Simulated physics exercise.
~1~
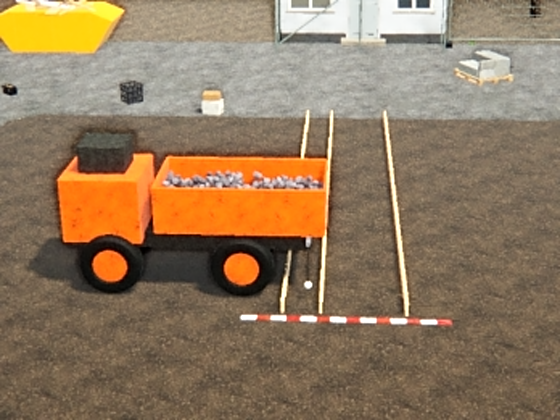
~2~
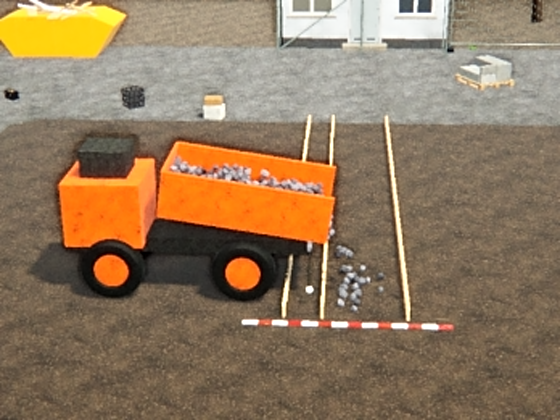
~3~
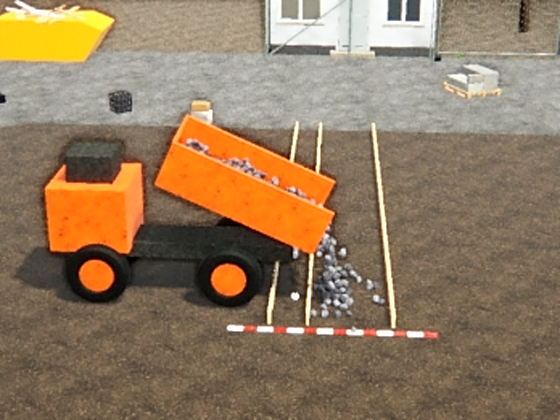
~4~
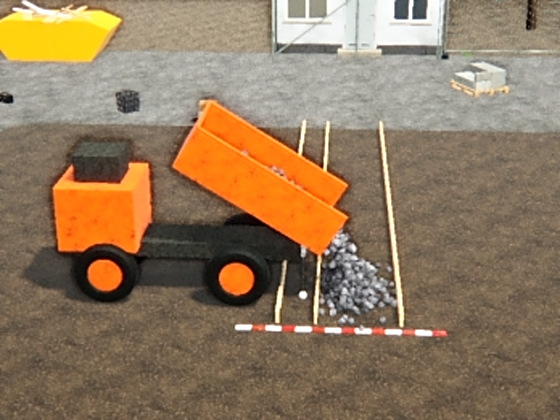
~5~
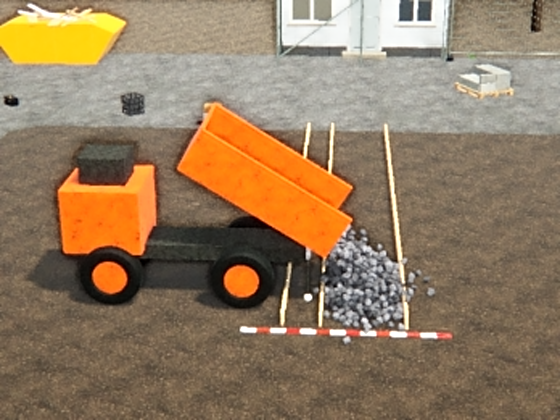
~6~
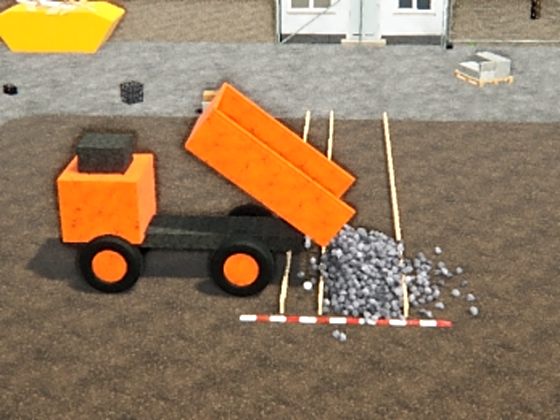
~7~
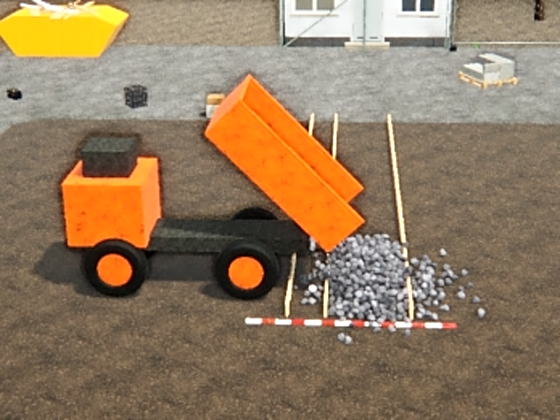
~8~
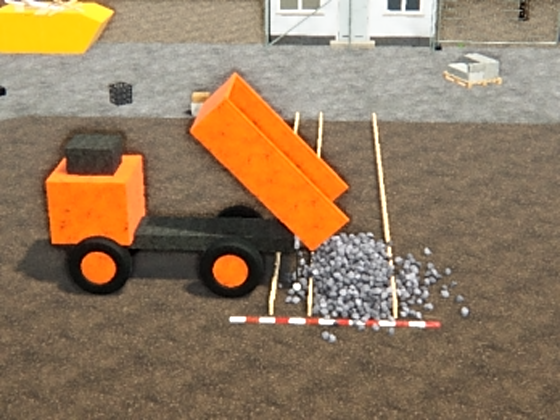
On a brown dirt yard seen from above and to the side, with a grey gravel strip, a yellow skip and white doors behind, an orange tipper truck stands at left, facing left. Its orange body holds grey stones, and three pale boards and a red and white striped pole lie behind it. The body begins to tilt, and stones spill from its right end. It rises further, pauses with a pile growing between the boards, then tips more steeply. The body stays raised, empty, above a grey heap mostly between the middle and right boards, with some stones scattered beyond.
